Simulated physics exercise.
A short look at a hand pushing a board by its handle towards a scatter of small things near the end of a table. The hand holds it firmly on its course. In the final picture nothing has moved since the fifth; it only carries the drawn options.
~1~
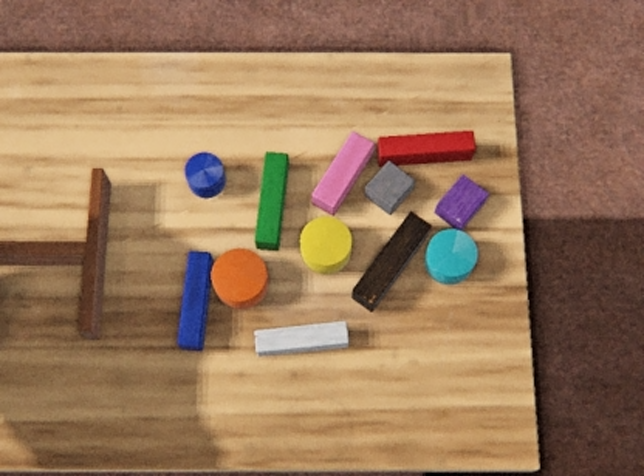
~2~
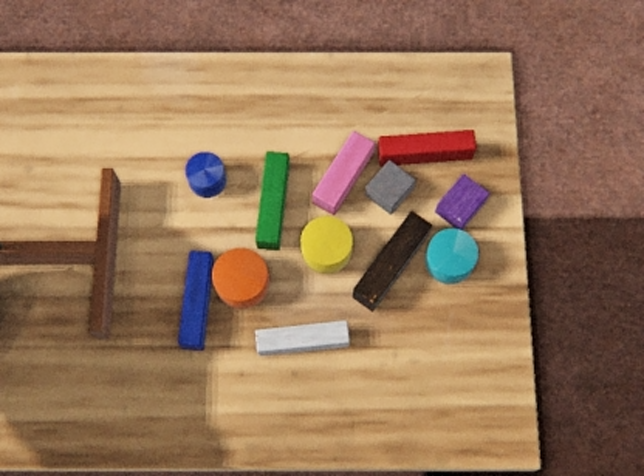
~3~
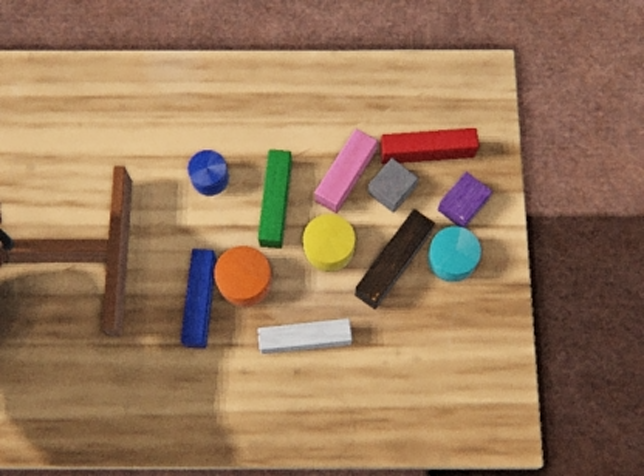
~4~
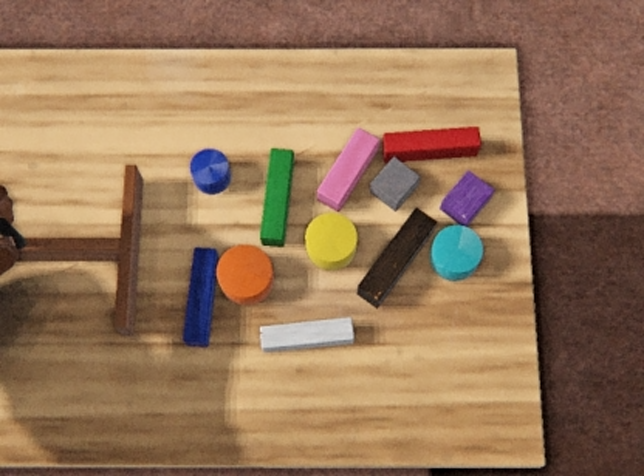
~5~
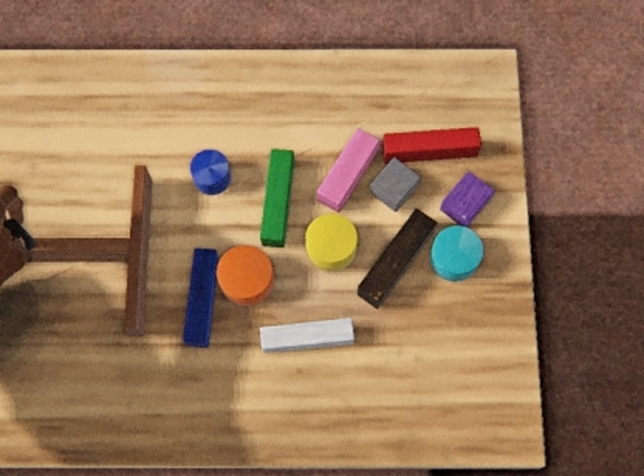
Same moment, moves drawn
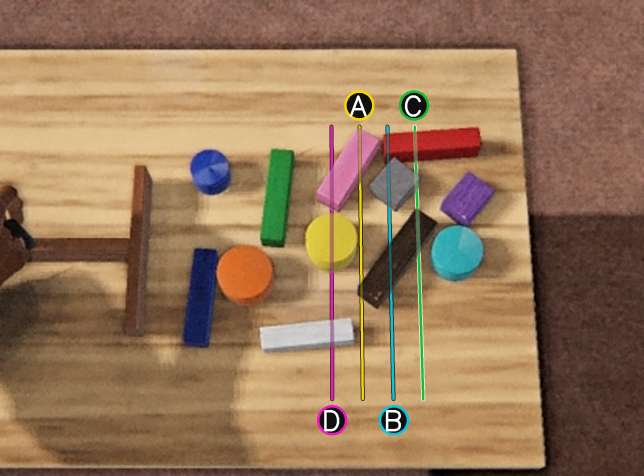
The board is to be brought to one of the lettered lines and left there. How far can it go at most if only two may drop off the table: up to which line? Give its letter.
It can go as far as C.
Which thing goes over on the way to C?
The turquoise tin.
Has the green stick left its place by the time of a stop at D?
Yes.
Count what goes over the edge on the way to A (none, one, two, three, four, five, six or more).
By then, none.
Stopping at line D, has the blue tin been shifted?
Yes.
On the copy, A at (361, 257); B at (390, 257); C at (419, 257); D at (332, 257).
On C. First, board (237, 244); white bar (313, 337); blue tin (260, 161).
Then, board (340, 244); turquoise tin (471, 254); red stick (442, 147).
Finally, board (417, 244); turquoise tin over the edge; purple block (521, 199); one fallen.
By contrast, A is within the limit but short; B is within the limit but short; D is within the limit but short.
